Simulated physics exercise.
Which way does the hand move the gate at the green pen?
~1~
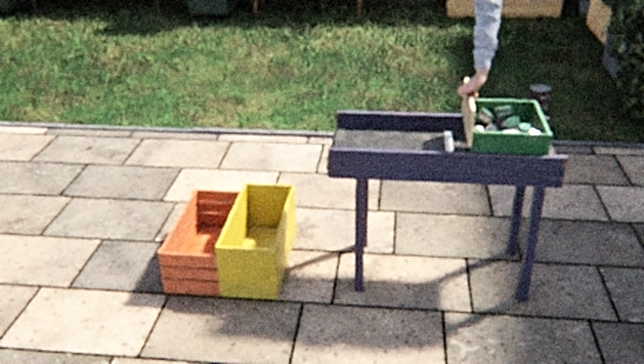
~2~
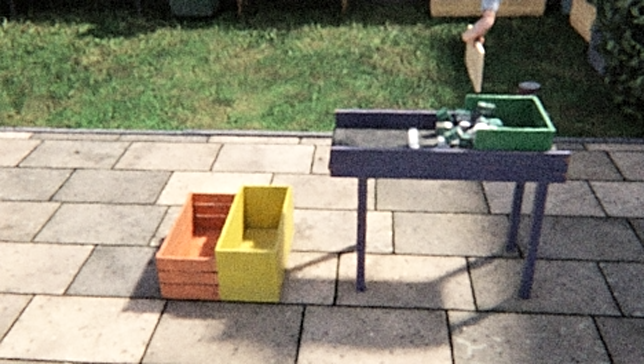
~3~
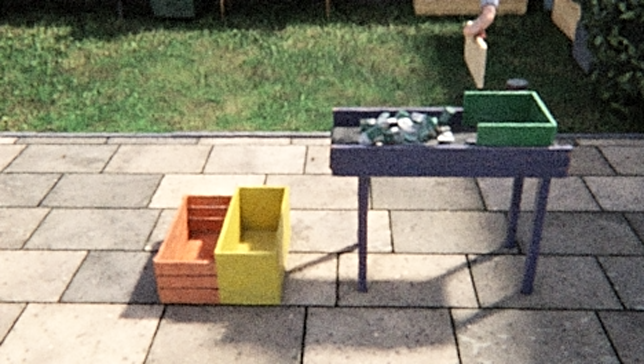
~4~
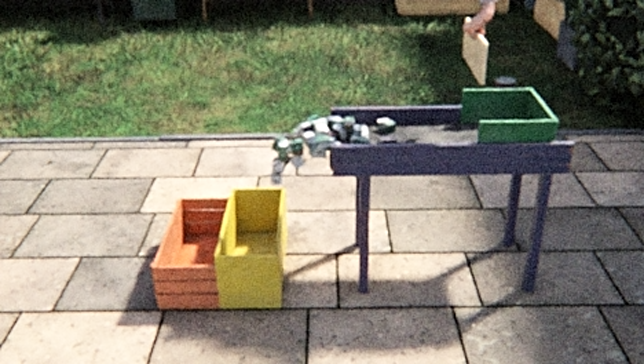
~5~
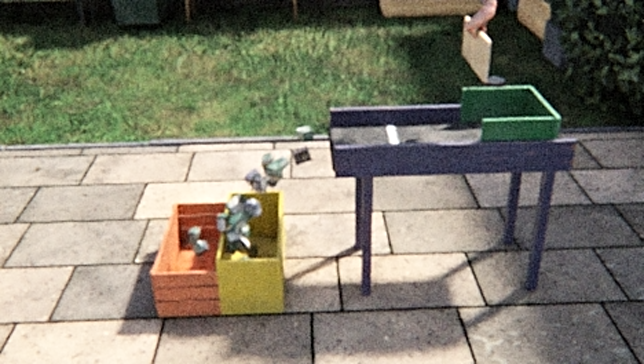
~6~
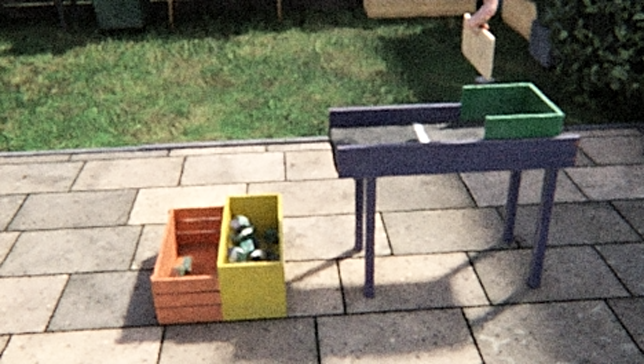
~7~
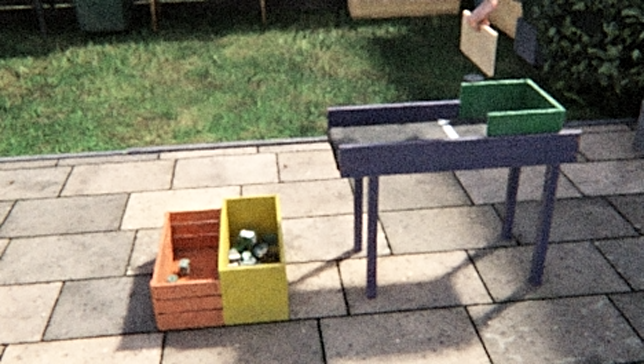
The hand moves the gate upward, lifting it clear of the green pen.
Small cartons released by a lifted gate ride left and fall, mostly into the yellow box.
